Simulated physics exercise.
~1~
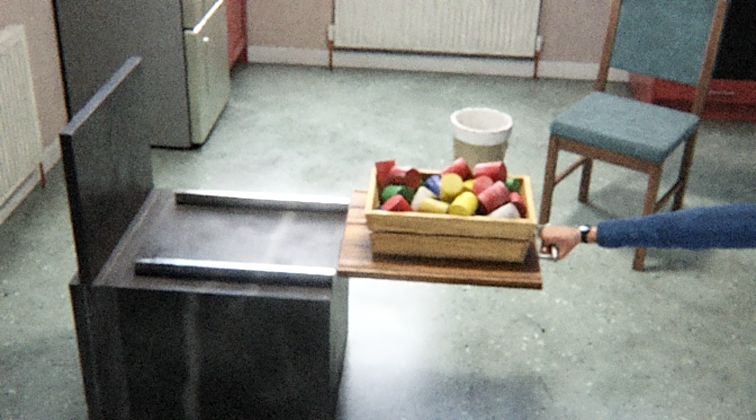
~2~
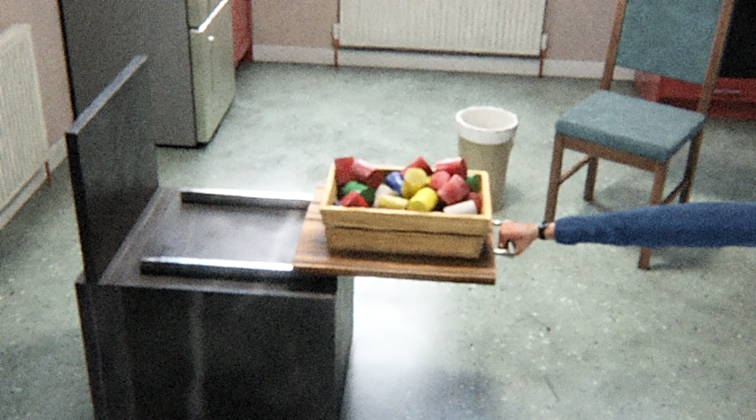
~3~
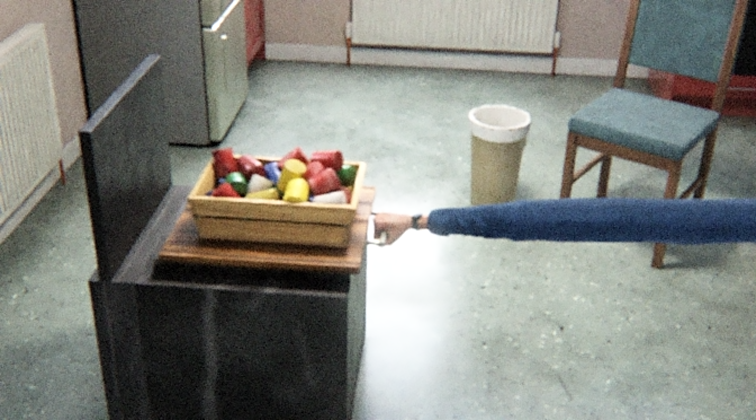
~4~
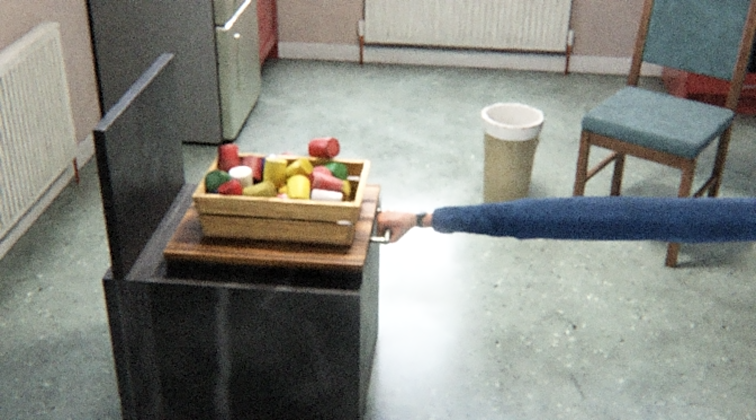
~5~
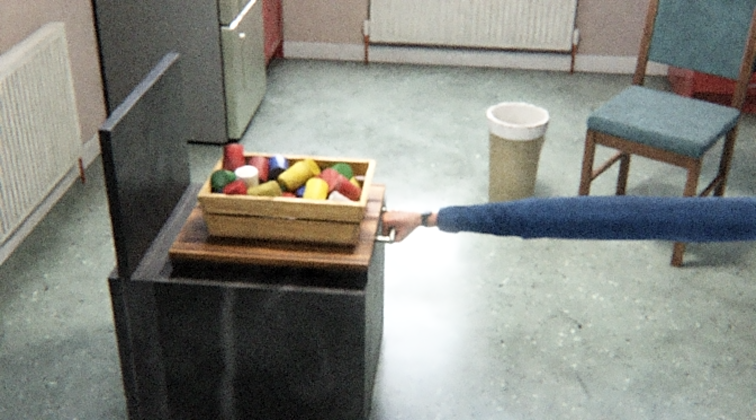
A wooden shelf carrying a slatted basket heaped with colourful spice jars slides left into its dark unit as a blue-sleeved arm pushes the handle. It stops near the back panel, the jars jolt and tumble, and most settle in the basket, the hand still on the handle.
